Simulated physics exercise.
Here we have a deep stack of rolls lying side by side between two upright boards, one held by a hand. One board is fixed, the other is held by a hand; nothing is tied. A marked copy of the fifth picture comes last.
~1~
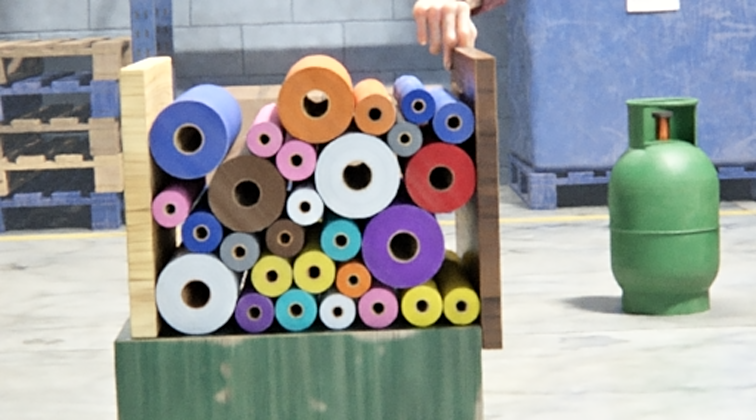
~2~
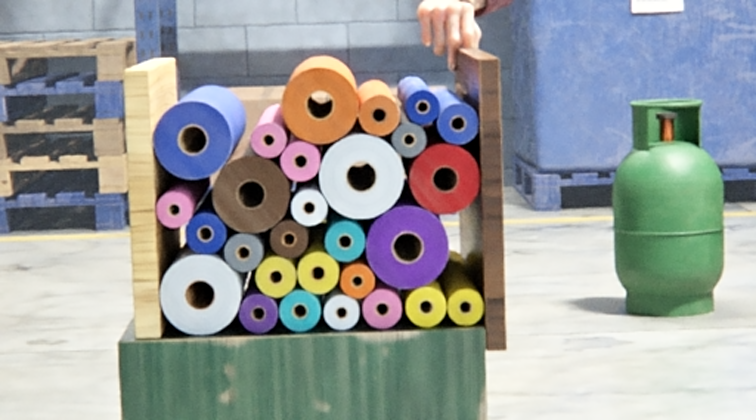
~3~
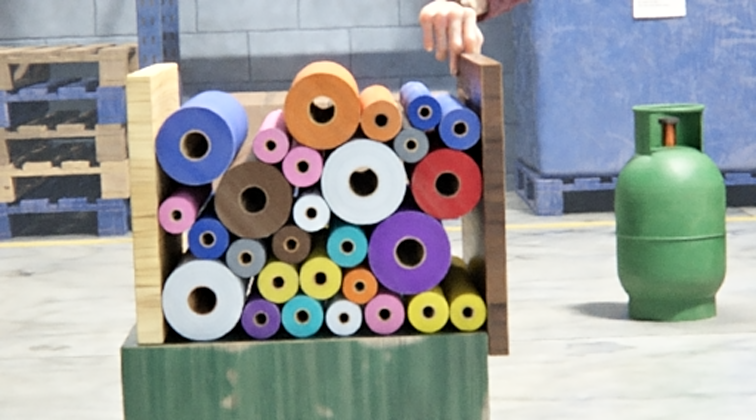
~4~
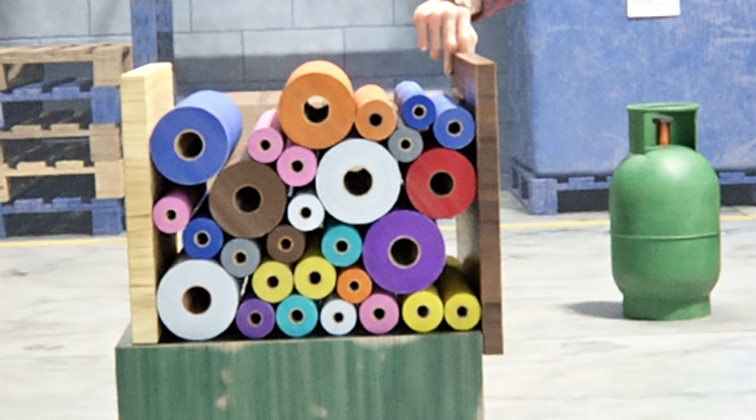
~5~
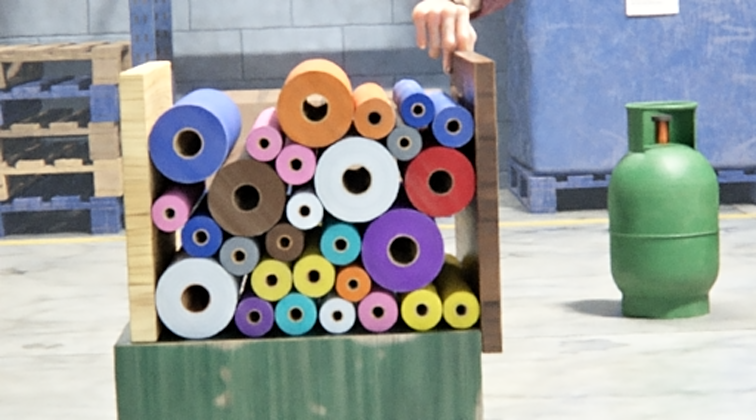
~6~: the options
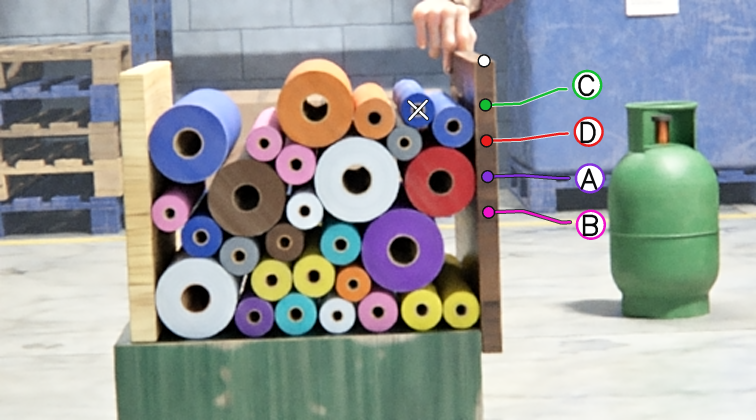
In this clip, colourful rolls of different sizes sit stacked between two upright boards on a green base while a hand grips the top of the right board; nothing visibly moves apart from slight shifts of the whole view.
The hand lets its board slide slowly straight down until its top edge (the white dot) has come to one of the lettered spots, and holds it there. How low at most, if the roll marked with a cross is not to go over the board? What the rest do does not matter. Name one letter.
It can be let down to D.
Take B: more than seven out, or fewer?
Fewer than seven.
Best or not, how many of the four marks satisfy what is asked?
Two of the four.
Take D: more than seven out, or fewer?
It loses fewer than seven.
On the marked copy, A at (488, 177); B at (489, 212); C at (486, 105); D at (487, 141); the cross at (418, 110); the white dot at (485, 61).
Taking D. A third of the way, top of the board (474, 107).
Two thirds of the way, top of the board (475, 141).
When it is over, top of the board (475, 141), none out over the board, the crossed one still inside.
As for the rest, A lets the crossed one out; B lets the crossed one out; C keeps the crossed one inside.
